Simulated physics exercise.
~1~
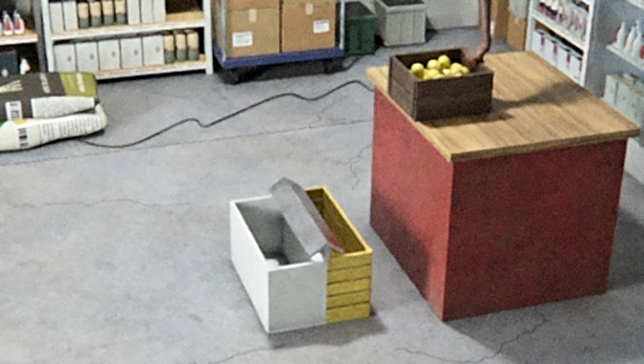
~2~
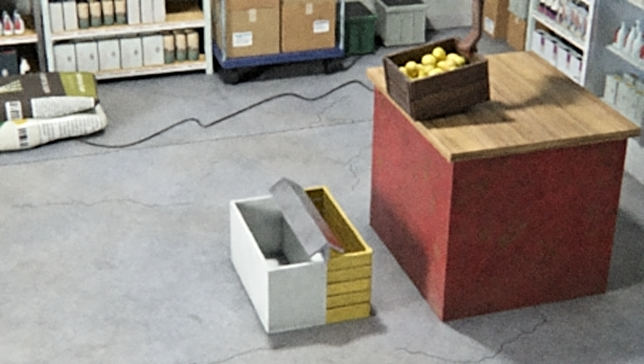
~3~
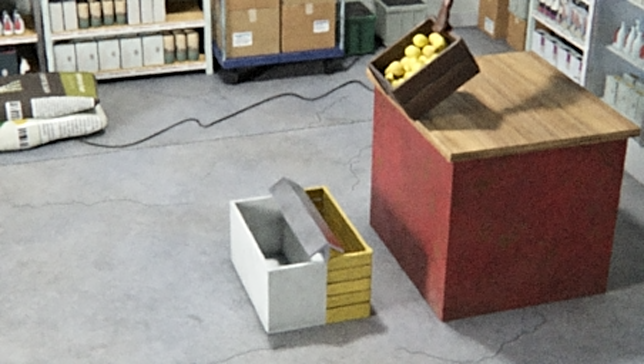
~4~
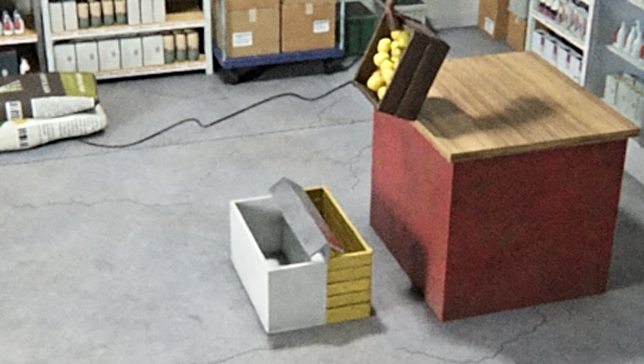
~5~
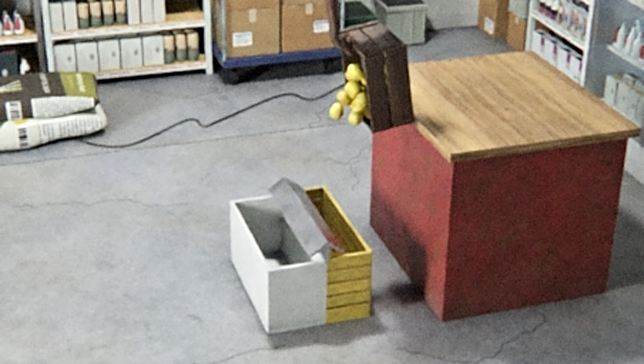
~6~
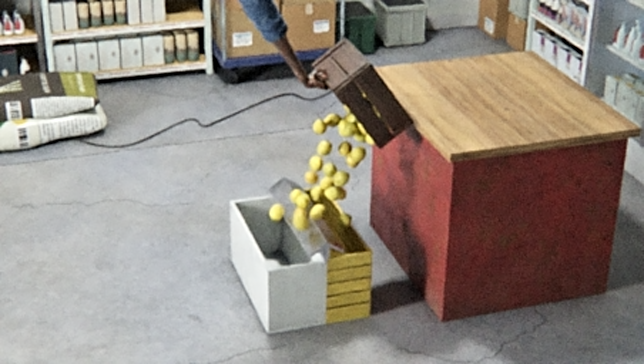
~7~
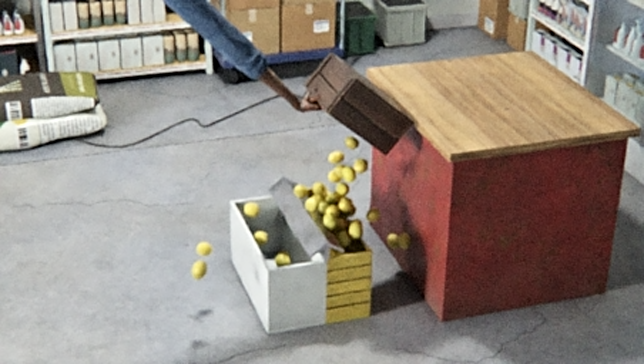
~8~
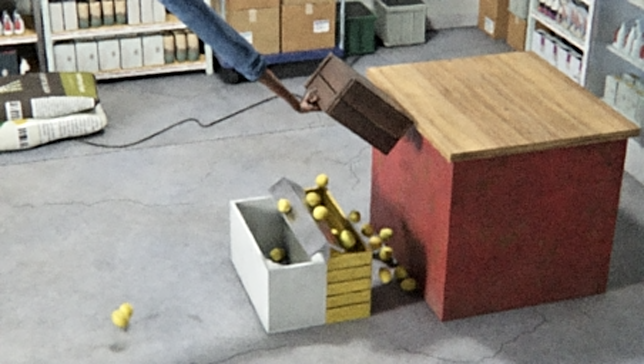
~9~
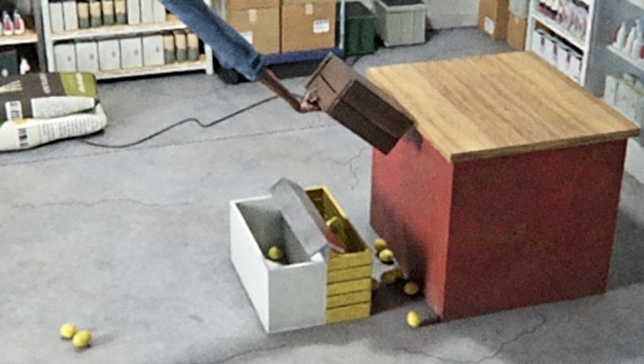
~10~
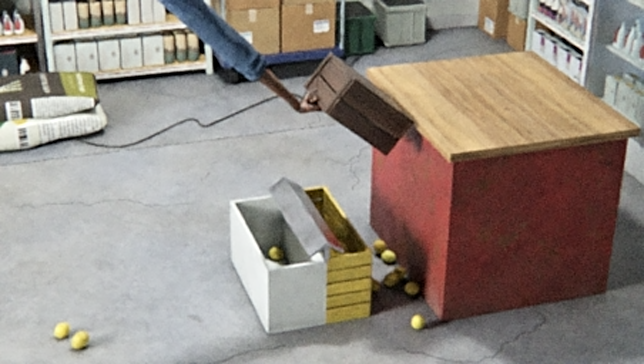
The clip shows a wooden box of lemons tipping off a red bench, spilling them over a yellow box and a white bin divided by a grey ridge, while a hand holds it; some land inside, others settle beside the bench, and two rest on the floor at left.
